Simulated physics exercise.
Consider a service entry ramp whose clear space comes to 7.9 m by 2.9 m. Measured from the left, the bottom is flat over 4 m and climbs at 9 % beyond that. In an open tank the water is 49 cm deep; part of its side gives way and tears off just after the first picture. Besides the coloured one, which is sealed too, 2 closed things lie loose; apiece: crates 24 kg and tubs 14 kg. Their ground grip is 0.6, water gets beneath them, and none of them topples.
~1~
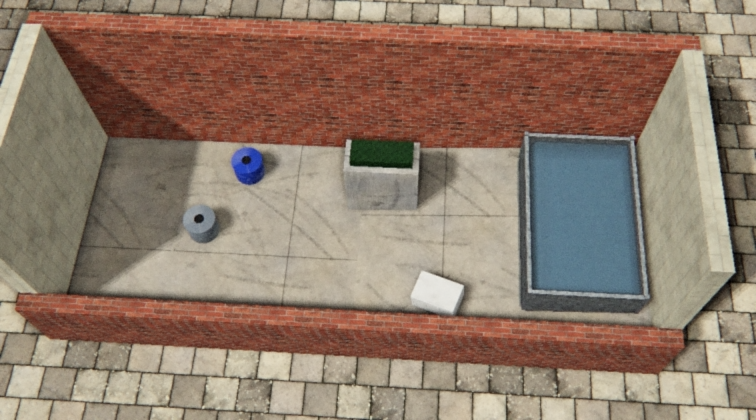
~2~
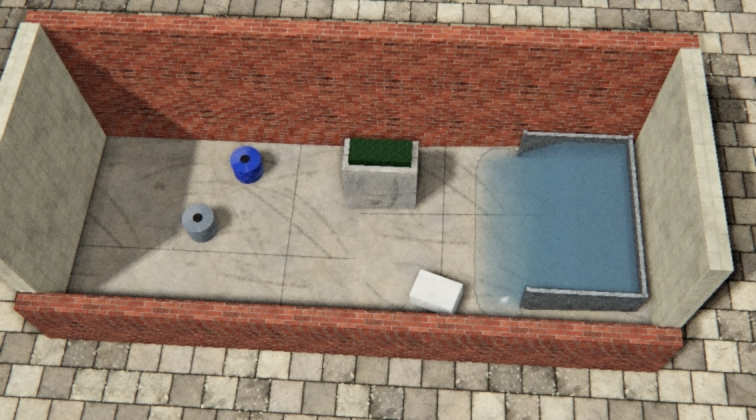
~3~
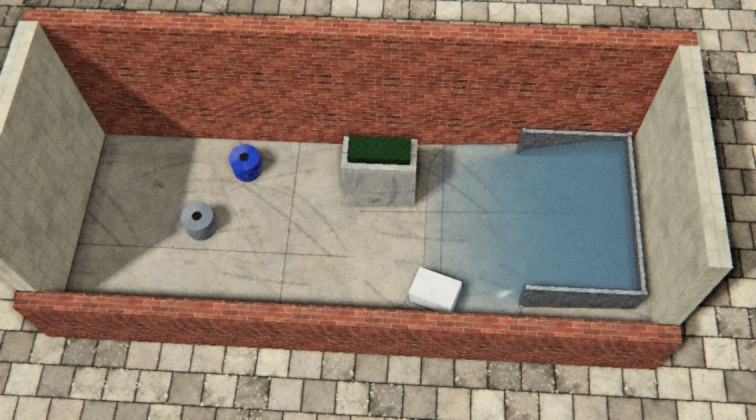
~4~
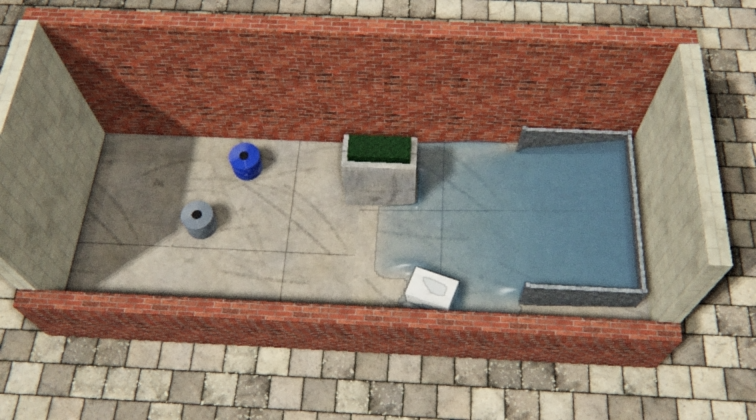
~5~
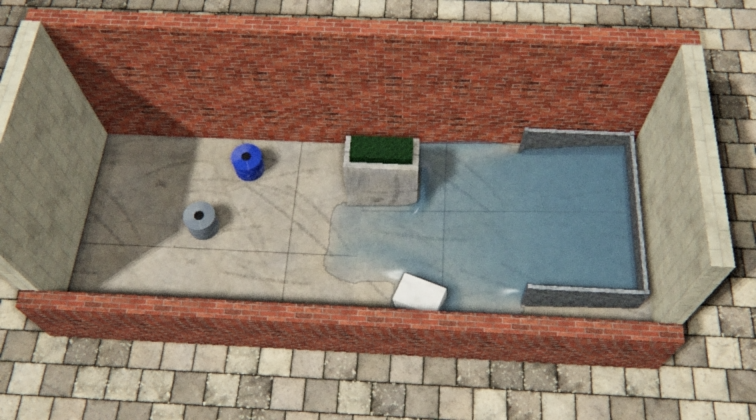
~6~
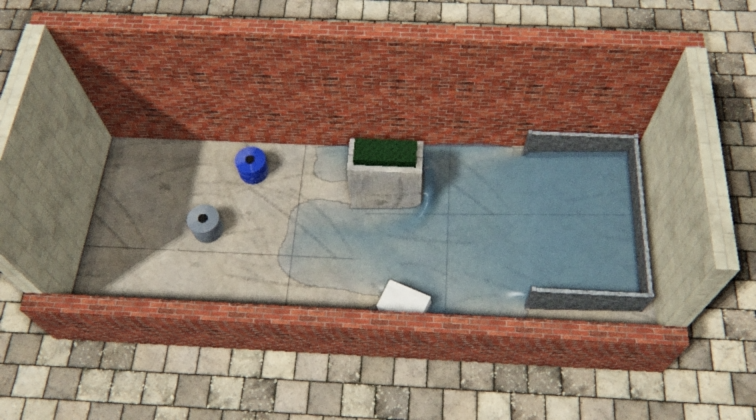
Water pours from the tank's open left side and spreads left, shifting a white crate.
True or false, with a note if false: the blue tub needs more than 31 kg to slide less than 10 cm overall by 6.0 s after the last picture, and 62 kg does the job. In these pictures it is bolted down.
True.
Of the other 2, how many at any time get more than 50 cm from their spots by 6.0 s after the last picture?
Total: 2.
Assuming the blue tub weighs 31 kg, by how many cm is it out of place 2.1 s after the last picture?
30 cm.
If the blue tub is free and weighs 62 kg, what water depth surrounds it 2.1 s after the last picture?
Something like 10 centimetres.
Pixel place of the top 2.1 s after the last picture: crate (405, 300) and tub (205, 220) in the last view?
Around (83, 274) and (105, 190).
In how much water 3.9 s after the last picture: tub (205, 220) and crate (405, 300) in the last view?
Depths: Near 19 cm, then near 20 cm.
Then, 0.4 s after the last picture the blue tub would be 0 cm from its start with 31 kg and 0 cm from its start with 62 kg; 1 cm of water round it then.
Then, 2.1 s after the last picture the blue tub would be 29 cm from its start with 31 kg and 0 cm from its start with 62 kg; 10 cm of water round it then.
Then, 3.9 s after the last picture the blue tub would be 10 cm from its start with 31 kg and 0 cm from its start with 62 kg; 17 cm of water round it then.
Then, 6.0 s after the last picture the blue tub would be 72 cm from its start with 31 kg and 0 cm from its start with 62 kg; 9 cm of water round it then.
